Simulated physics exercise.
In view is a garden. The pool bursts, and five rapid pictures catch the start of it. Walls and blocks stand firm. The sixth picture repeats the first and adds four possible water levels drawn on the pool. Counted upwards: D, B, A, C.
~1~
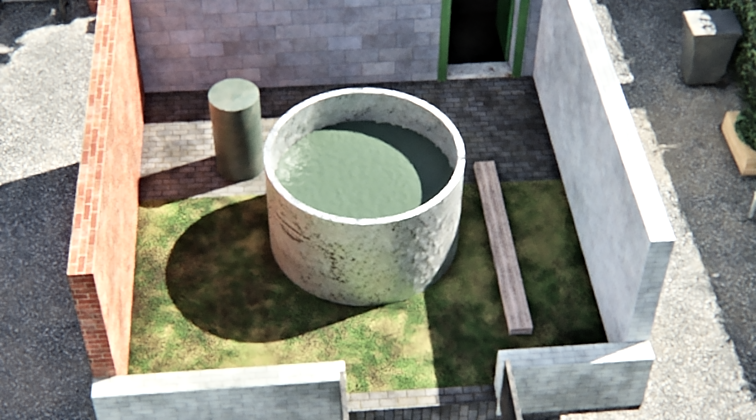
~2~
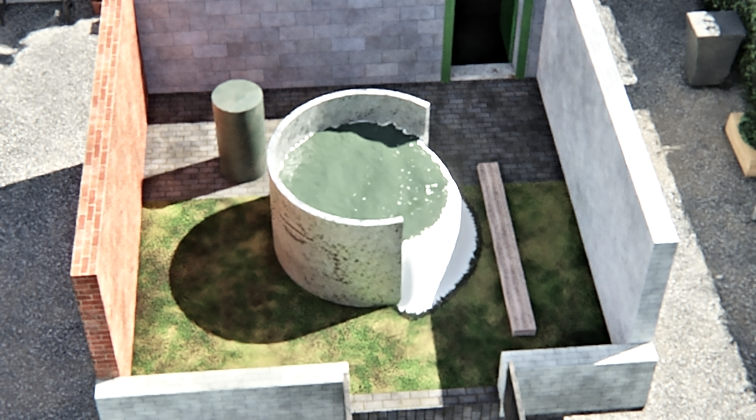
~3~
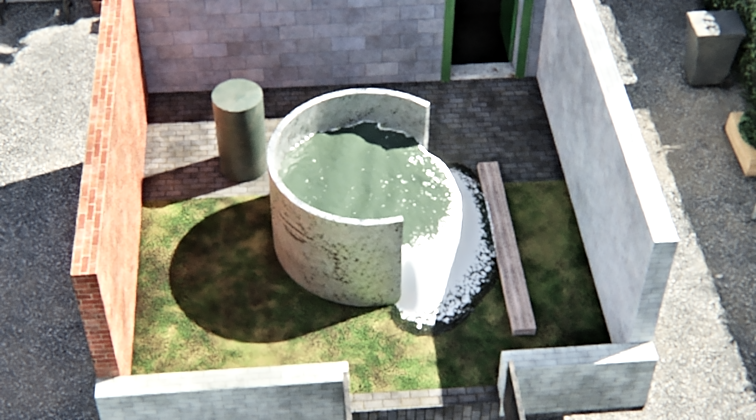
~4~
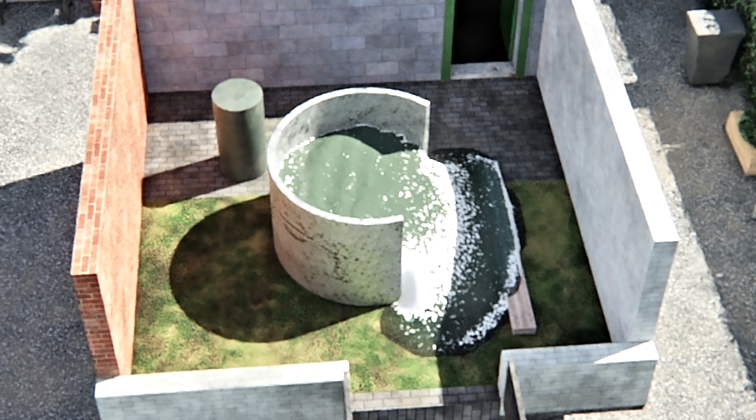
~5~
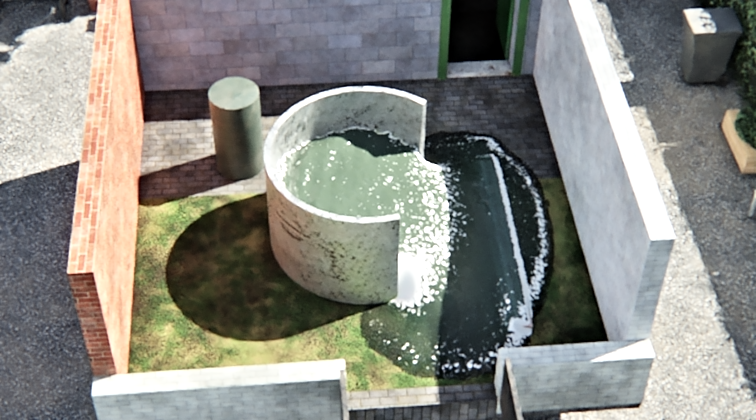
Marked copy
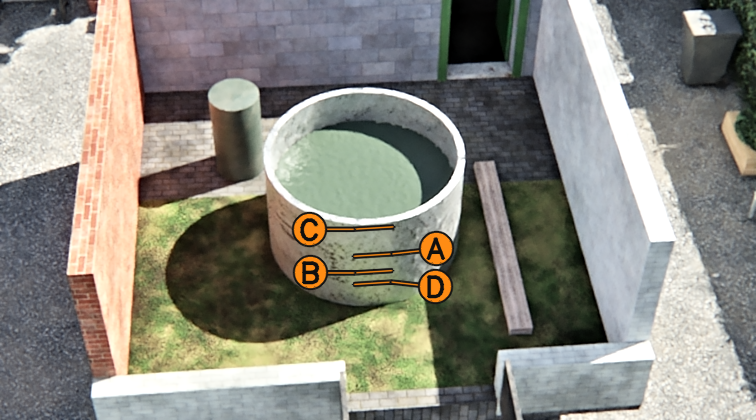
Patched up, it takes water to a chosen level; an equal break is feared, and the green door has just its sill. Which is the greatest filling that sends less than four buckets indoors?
That is level D.
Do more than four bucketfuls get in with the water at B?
Yes, it does.
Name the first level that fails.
B it is.
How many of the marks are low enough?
One.
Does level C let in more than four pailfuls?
Yes, it does.
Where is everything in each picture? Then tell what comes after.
The first picture shows water in the pool at rest, its middle at (364, 181); foot of the green doorway at (479, 78); open gate at (422, 353).
The second picture shows front seen at (410, 300), 3 % of the ground wet.
The third picture shows front seen at (434, 324), 7 % of the ground wet.
The fourth picture shows front seen at (396, 321), 13 % of the ground wet.
The fifth picture shows front seen at (485, 137), 22 % of the ground wet.
On the marked copy, A at (373, 255); B at (373, 271); C at (373, 228); D at (372, 283); from the bottom up D, B, A, C.
With A, dozens of bucketfuls pour in.
With B, about 10 bucketfuls get in.
With C, dozens of bucketfuls pour in.
With D, a bucket or two gets in.
